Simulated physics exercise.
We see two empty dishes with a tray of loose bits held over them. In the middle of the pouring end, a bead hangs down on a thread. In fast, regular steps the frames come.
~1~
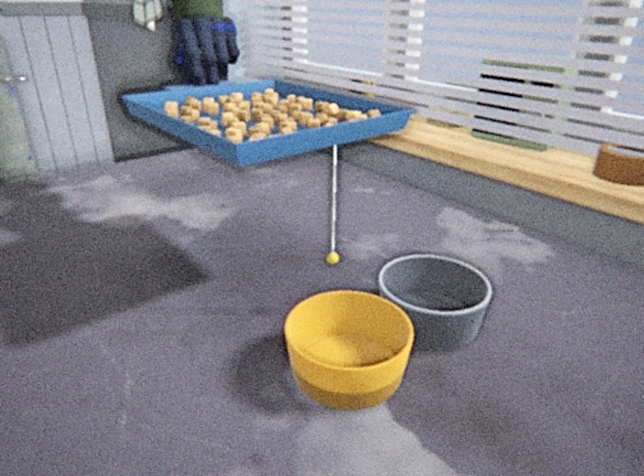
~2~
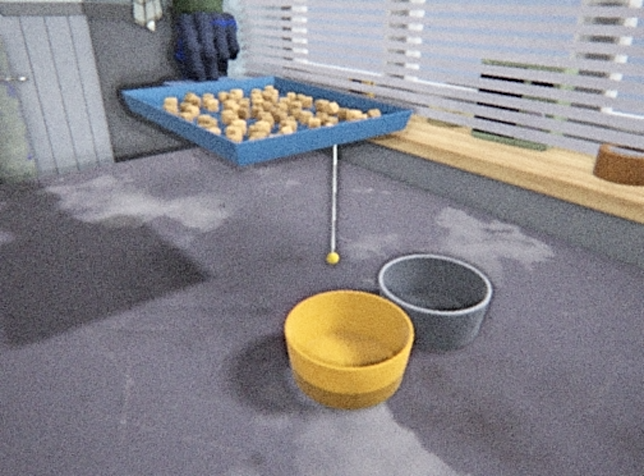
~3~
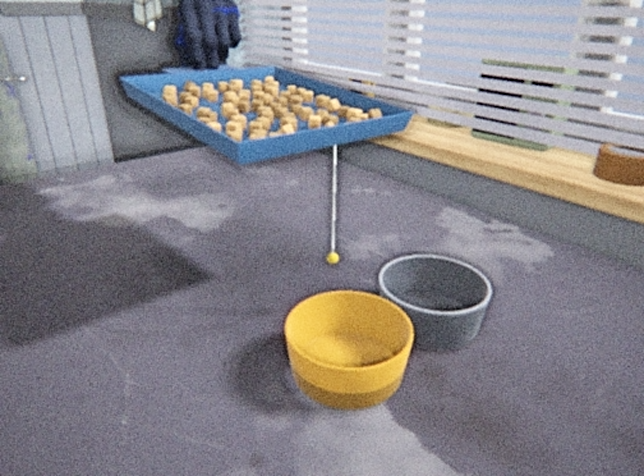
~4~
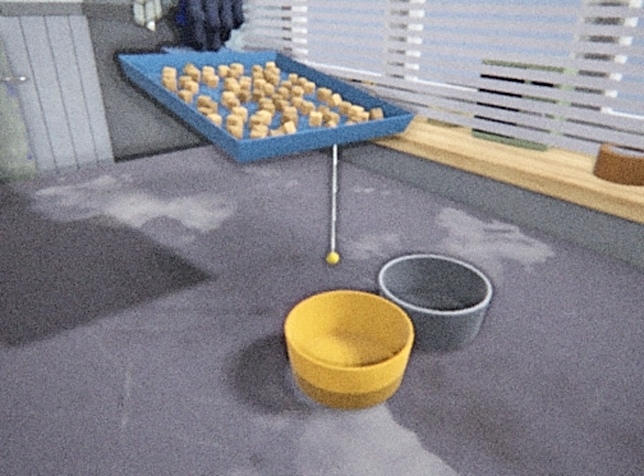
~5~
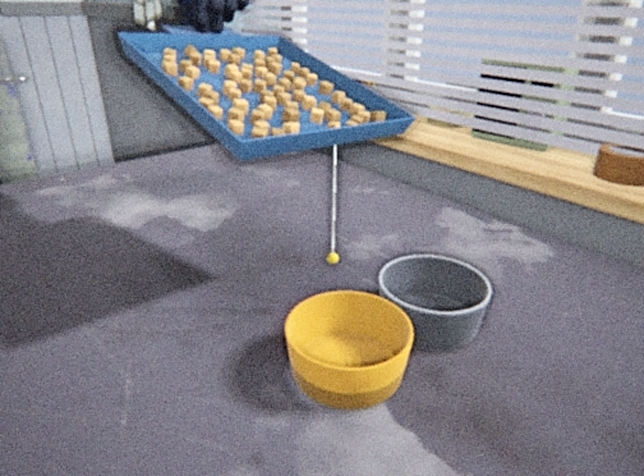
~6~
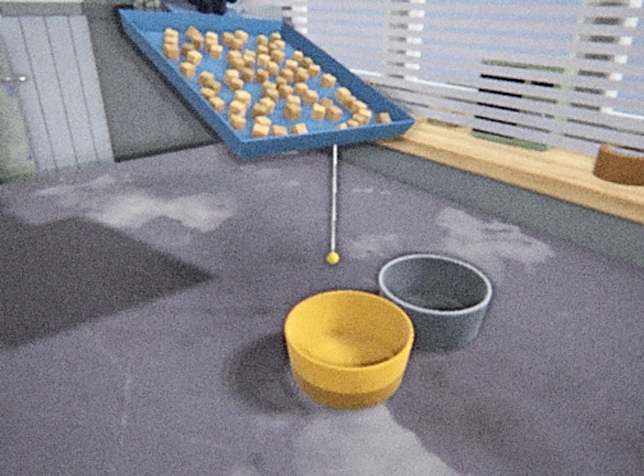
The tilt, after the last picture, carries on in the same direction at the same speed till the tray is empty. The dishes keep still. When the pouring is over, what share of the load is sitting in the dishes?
The dishes hold more than half of it.
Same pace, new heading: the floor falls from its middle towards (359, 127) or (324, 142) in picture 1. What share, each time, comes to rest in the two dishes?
Respectively 20 and 80 in a hundred.
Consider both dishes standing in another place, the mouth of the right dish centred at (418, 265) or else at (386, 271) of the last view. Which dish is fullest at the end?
The right of the pair the first time, the right of the pair the second.
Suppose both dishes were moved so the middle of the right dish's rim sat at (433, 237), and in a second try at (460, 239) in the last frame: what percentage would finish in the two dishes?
It would be roughly 40 per cent, followed by roughly 60 per cent.
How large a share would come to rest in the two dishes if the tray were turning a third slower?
Share: Around 70%.
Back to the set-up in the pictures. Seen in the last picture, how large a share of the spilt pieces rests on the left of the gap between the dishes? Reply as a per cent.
Some 60 %.
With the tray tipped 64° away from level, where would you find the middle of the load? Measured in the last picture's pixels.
The load is centred about (350, 109).
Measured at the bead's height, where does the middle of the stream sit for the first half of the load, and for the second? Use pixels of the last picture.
The early half goes through (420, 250), the late half through (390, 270).
Soon, tray tipped steeply; nearly all on the tray; a stray few in the air.
A while on, tray tipped past a quarter turn; most on the tray; a stray few in the left dish; a small part in the right dish; a stray few outside both; a small part in the air.
Towards the end, tray tipped past a quarter turn; about a quarter in the left dish; about half in the right dish; about a quarter outside both.
Finally, tray tipped past a quarter turn; about a quarter in the left dish; about half in the right dish; about a quarter outside both.
